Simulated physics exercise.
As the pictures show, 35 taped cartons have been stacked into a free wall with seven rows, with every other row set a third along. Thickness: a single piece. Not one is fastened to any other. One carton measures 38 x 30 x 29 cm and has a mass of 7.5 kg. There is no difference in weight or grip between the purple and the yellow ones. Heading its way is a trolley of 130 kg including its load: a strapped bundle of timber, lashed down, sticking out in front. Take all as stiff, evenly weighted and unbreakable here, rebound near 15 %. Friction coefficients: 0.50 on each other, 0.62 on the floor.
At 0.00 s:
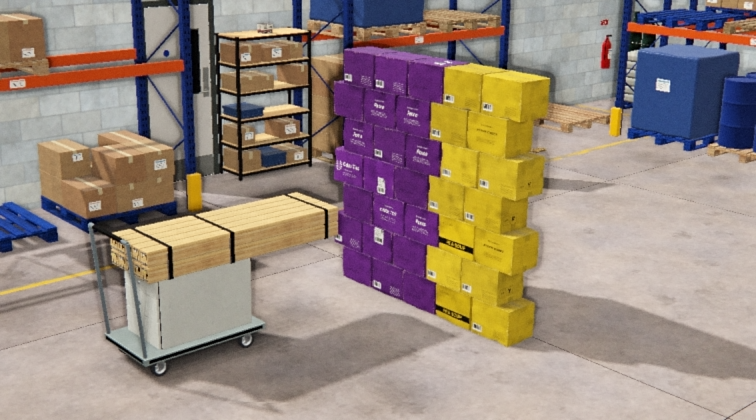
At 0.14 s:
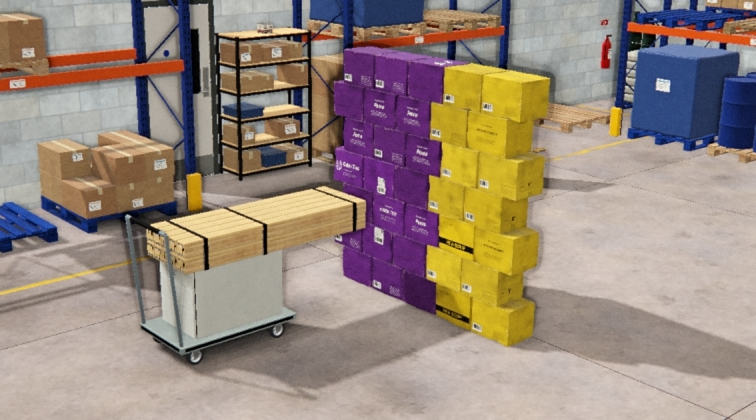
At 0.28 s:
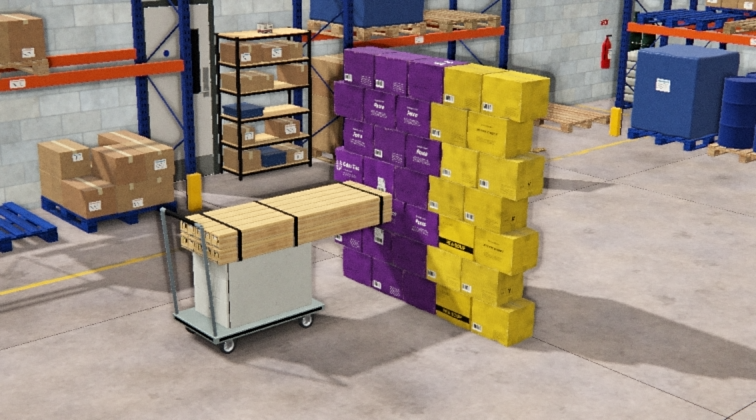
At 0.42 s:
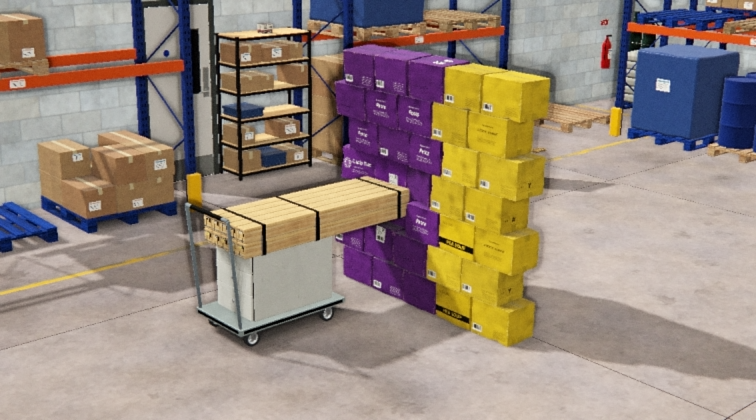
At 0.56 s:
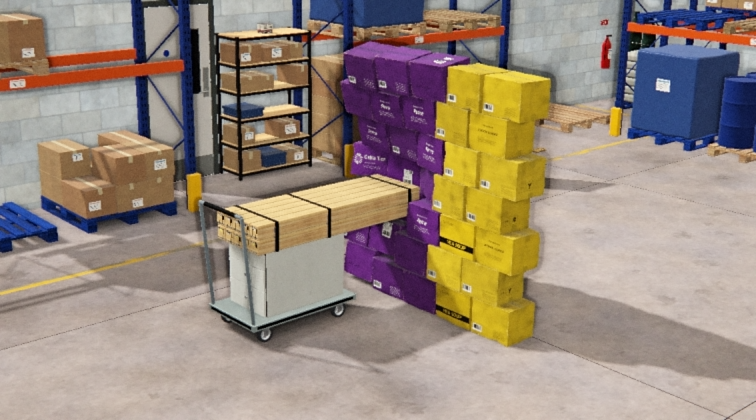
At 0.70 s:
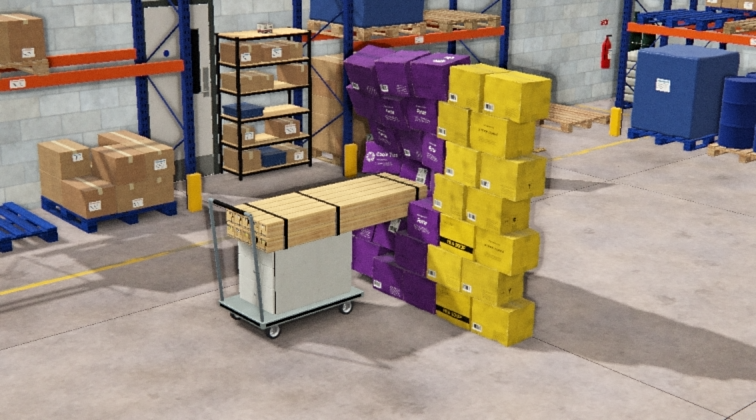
In a warehouse, a trolley carrying strapped timber rolls right toward a stacked wall of purple and yellow cartons, and the jutting load pushes into the purple side, shifting and tilting those boxes while the yellow ones barely move.
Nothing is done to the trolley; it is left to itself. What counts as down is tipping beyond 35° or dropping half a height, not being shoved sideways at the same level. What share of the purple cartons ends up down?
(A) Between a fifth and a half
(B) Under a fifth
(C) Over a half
Option C: Over a half.
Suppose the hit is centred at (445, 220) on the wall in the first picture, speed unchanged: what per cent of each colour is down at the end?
The yellow ones would be 70 per cent down and the purple ones 40 per cent.
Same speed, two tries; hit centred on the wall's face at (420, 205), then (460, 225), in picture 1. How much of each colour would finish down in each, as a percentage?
You'd get yellow at 90 followed by 90, and purple at 70 followed by 0 percent.
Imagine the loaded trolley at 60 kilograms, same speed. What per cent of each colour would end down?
Down at the end: Yellow 0 per cent, purple 0 per cent.
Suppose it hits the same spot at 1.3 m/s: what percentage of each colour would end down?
Share down, in per cent: Yellow 10, purple 80.
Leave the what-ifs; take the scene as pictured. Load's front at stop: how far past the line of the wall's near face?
I'd say around 65 cm, more or less.
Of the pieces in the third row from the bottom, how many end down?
Row tally: 2.
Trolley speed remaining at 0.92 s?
Speed: Near 0.4 m/s.
By 0.92 s, load 44 cm past the wall's line, still rolling; 11 of the 21 purple cartons down (11 of 35 in all colours); top purple carton tilted 35°, 29 cm lower.
By 1.26 s, load 56 cm past the wall's line, still rolling; 13 of the 21 purple cartons down (13 of 35 in all colours); top purple carton upside down; top yellow carton tilted 7°.
By 2.08 s, load 67 cm past the wall's line, still rolling; 15 of the 21 purple cartons down (15 of 35 in all colours); top purple carton 1.72 m lower; top yellow carton tilted 4°.
When it is over (3.5 s), load 67 cm past the wall's line, stopped; 15 of the 21 purple cartons down (15 of 35 in all colours); top purple carton 1.72 m lower; top yellow carton unmoved. That is 71 per cent. In pixels of the last frame, middles, top purple carton near (317, 213), top yellow carton near (516, 96).
